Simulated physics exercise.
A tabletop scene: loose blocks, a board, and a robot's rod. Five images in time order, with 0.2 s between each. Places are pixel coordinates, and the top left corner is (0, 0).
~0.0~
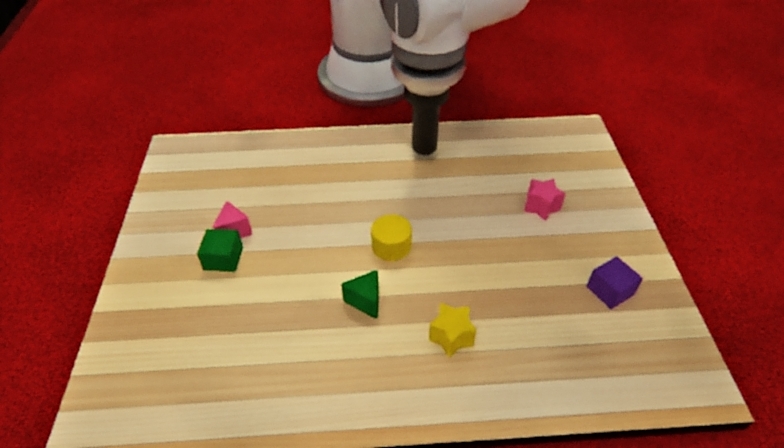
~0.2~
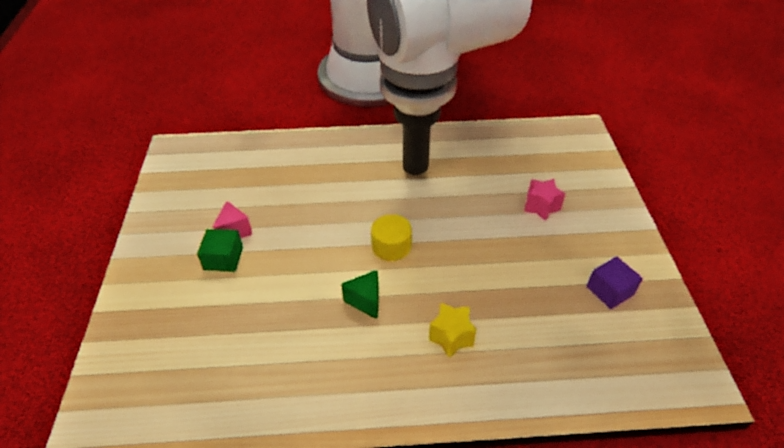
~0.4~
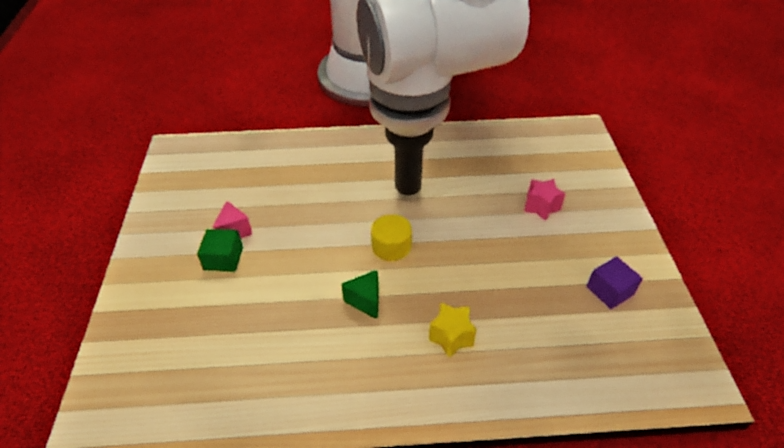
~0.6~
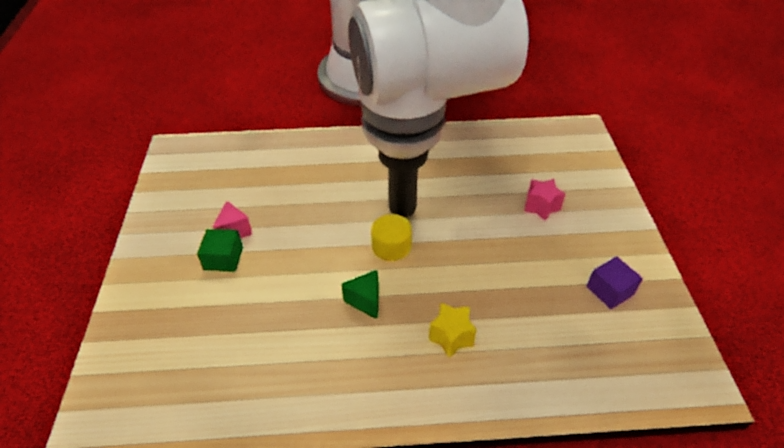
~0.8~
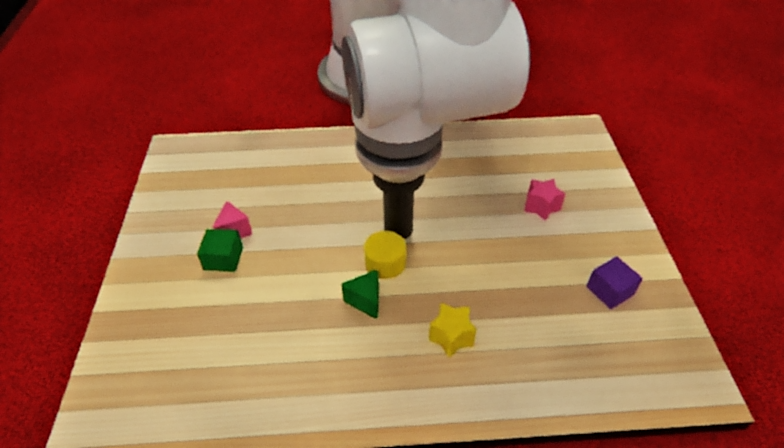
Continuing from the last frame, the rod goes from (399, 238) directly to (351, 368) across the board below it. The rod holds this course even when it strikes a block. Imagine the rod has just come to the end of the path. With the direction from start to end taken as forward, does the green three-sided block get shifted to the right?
It seems so.
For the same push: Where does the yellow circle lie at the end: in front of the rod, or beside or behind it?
In front, still.
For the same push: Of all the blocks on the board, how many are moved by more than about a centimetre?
It shifts two blocks.
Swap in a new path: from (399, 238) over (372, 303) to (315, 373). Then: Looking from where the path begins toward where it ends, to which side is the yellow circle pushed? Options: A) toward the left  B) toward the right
A - toward the left.
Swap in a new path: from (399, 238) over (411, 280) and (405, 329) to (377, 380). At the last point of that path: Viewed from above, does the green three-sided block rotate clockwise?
No, it doesn't check out.
On the path given first. One third of the way, rod (384, 269); green three-sided block (347, 312), turned 70° clockwise; yellow circle (374, 290).
Two thirds of the way, rod (369, 312); green three-sided block (318, 347), turned 110° clockwise; yellow circle (357, 337).
At the end, rod (351, 361); green three-sided block (310, 354), turned 125° clockwise; yellow circle (340, 393); yellow star-shaped block in place.
